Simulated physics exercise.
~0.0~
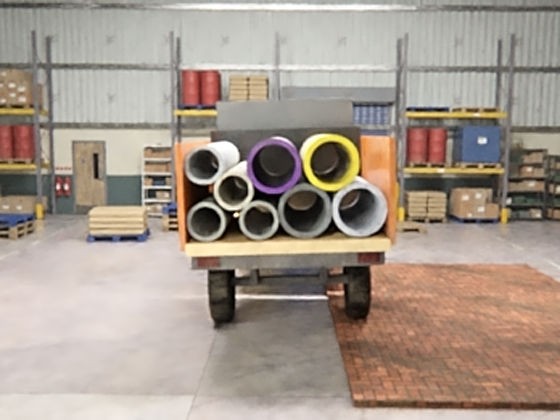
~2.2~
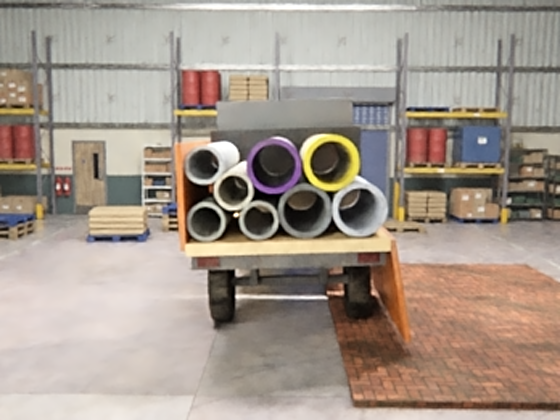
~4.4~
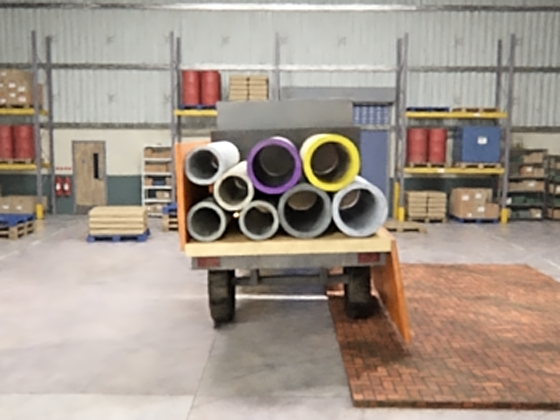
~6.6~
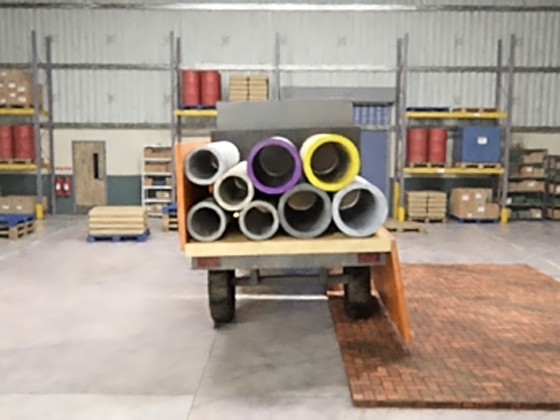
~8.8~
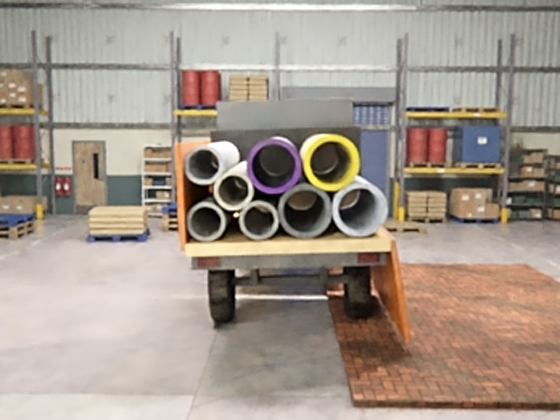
The orange side board on the right of a flatbed vehicle stands upright at first, in a warehouse seen from directly behind the vehicle's tail. Grey pipes lie stacked end-on across the deck, with a purple-rimmed one in the middle of the upper row and a yellow-rimmed one to its right. Shelves of boxes and red drums line the back wall, and reddish brick paving covers the floor at right. The right board drops and hangs down beside the wheel, while the left board stays up. No pipe rolls off, and the whole stack rests in place to the end.
